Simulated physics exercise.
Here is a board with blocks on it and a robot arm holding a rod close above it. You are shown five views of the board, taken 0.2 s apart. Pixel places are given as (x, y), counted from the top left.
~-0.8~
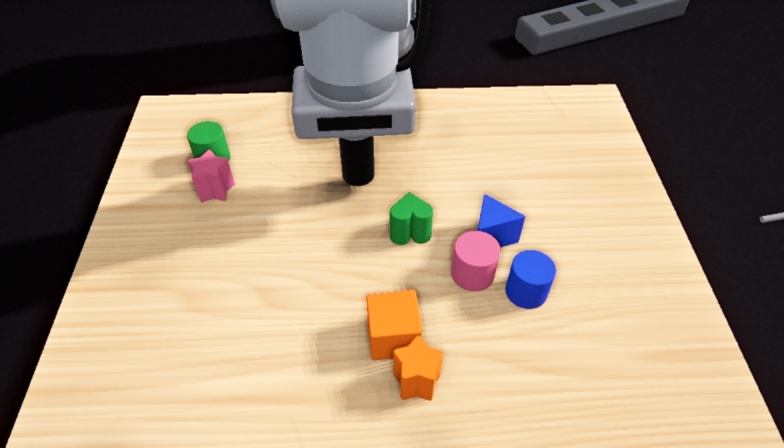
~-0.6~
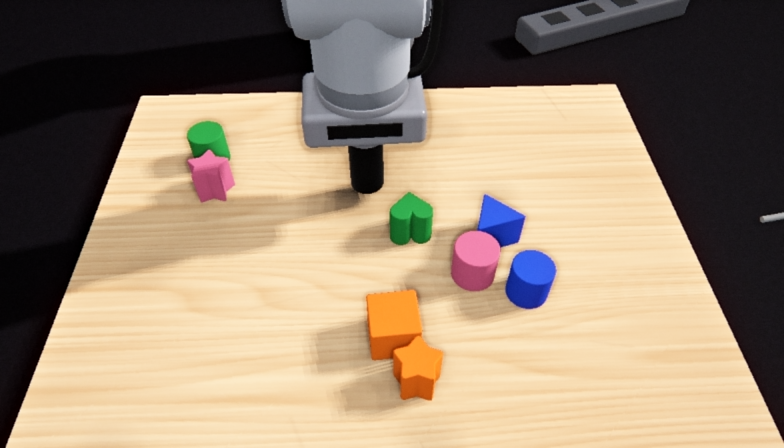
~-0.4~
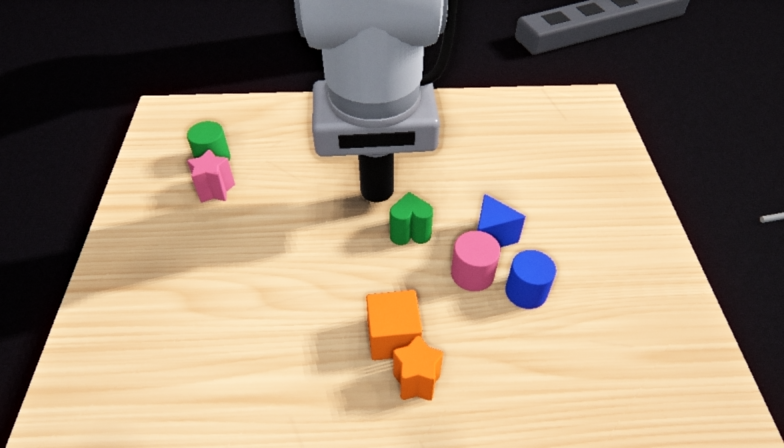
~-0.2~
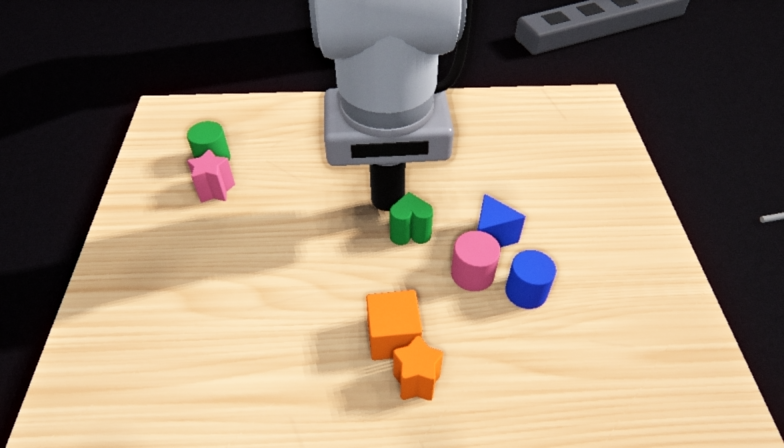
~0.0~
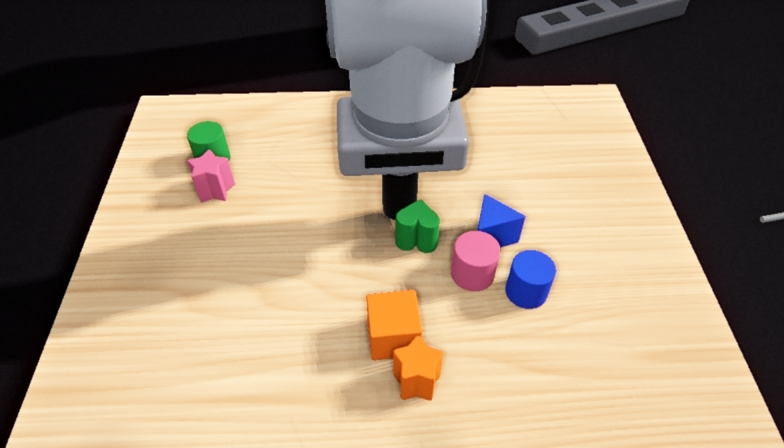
The video shows a robot arm moving a black rod down and to the right across a wooden board of colourful blocks, where it reaches the green heart block and nudges it slightly while the other blocks stay still.
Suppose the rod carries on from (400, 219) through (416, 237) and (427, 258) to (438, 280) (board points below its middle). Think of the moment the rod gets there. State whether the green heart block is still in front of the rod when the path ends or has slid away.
Held in front.
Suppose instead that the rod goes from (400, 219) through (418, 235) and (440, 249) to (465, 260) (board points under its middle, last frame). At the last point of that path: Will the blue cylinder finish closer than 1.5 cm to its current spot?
Final answer: Yes.
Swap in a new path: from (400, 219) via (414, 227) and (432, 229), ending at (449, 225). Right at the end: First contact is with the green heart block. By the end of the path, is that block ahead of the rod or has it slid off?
It slides aside on the way.
The first path, step by step. Halfway along, rod (423, 237); green heart block (440, 247), turned 15° clockwise; pink cylinder (485, 253).
At the end, rod (439, 270); green heart block (458, 283); pink cylinder (487, 254); blue triangular block not moved.
